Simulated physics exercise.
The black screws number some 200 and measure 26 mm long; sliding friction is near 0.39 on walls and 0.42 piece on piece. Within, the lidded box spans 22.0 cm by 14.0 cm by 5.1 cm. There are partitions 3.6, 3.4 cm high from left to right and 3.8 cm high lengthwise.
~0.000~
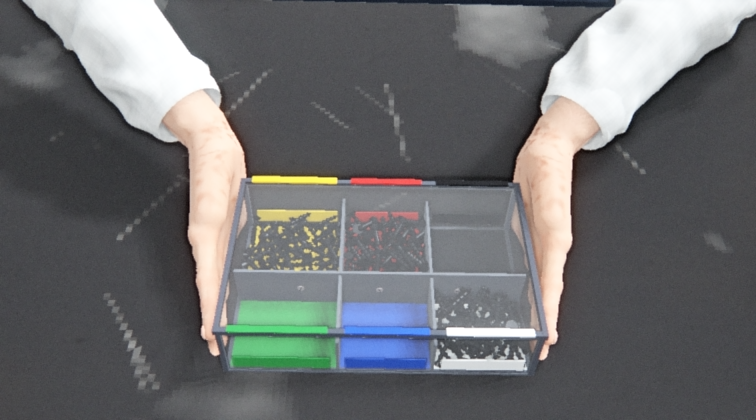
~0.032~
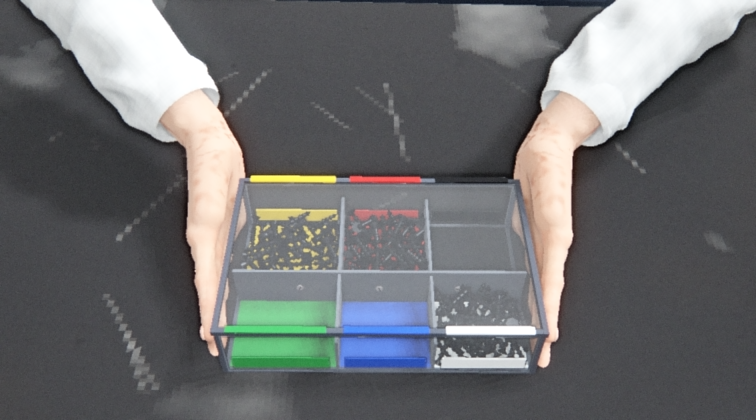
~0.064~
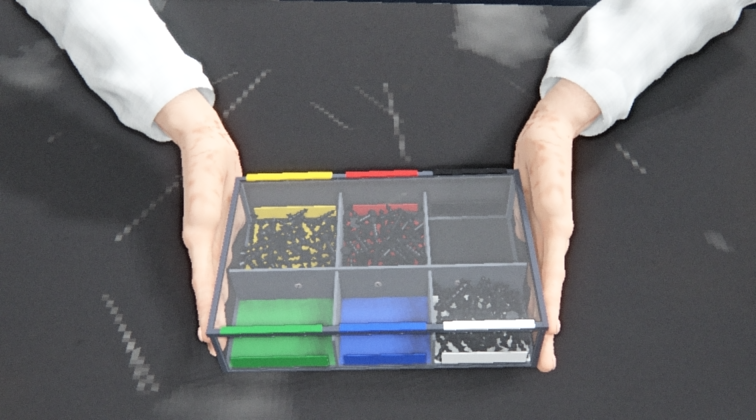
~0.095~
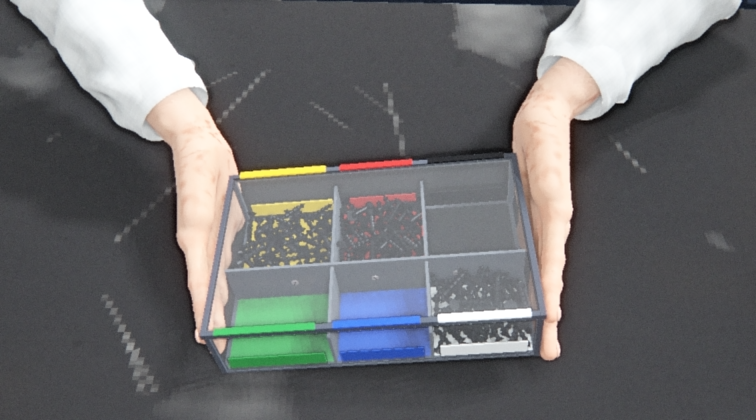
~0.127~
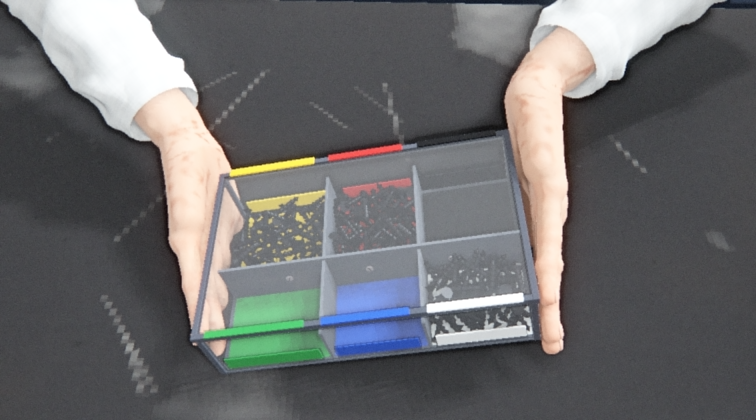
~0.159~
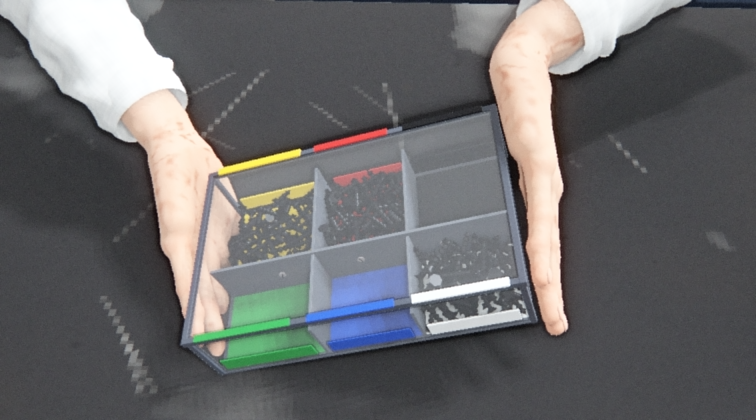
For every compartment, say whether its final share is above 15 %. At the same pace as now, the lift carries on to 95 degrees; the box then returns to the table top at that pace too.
Red: Yes, blue: No, green: No, yellow: Yes, white: Yes, black: No.
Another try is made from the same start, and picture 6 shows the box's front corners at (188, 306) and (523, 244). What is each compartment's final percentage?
Each compartment ends with, in per cent, red 40, blue 0, green 0, yellow 35, white 25 and black 0.
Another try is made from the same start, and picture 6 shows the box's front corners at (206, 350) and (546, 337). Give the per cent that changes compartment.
Roughly 10 per cent.
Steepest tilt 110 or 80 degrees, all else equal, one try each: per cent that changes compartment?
5 % and 15 %.
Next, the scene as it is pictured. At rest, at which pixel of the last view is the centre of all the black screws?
Somewhere near (359, 274) in the last picture.
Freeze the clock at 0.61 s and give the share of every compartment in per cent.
You'd see red at 35, blue at 0, green at 0, yellow at 35, white at 25 and black at 0 per cent.
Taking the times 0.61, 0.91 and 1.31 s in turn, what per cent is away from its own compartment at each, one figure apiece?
I'd put the three at close to 5, 5 and 10.
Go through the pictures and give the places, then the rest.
The first frame shows box tilt 0 degrees, front corners at (219, 329) and (542, 333); red 40 %, yellow 30 %, white 30 %.
The second frame shows box tilt 1 degrees, front corners at (217, 329) and (542, 331).
The third frame shows box tilt 4 degrees, front corners at (213, 331) and (542, 324), lowest corner left front.
The fourth frame shows box tilt 8 degrees, front corners at (207, 333) and (539, 312), lowest corner left front.
The fifth frame shows box tilt 14 degrees, front corners at (198, 336) and (532, 296), lowest corner left front.
The sixth frame shows box tilt 20 degrees, front corners at (189, 340) and (519, 279), lowest corner left front; red 40 %, yellow 30 %, white 30 %. The box's pace is about 205 degrees a second.
Then, at 0.61 s, tilt 94 degrees; red 35 %, yellow 35 %, white 25 %.
After 0.91 s, tilt 40 degrees; red 35 %, green 5 %, yellow 35 %, white 25 %.
After 1.31 s, tilt 0 degrees; red 35 %, green 5 %, yellow 35 %, white 25 %.
In the end, at 1.8 s, red 35 %, blue 0 %, green 5 %, yellow 35 %, white 25 %, black 0 %.
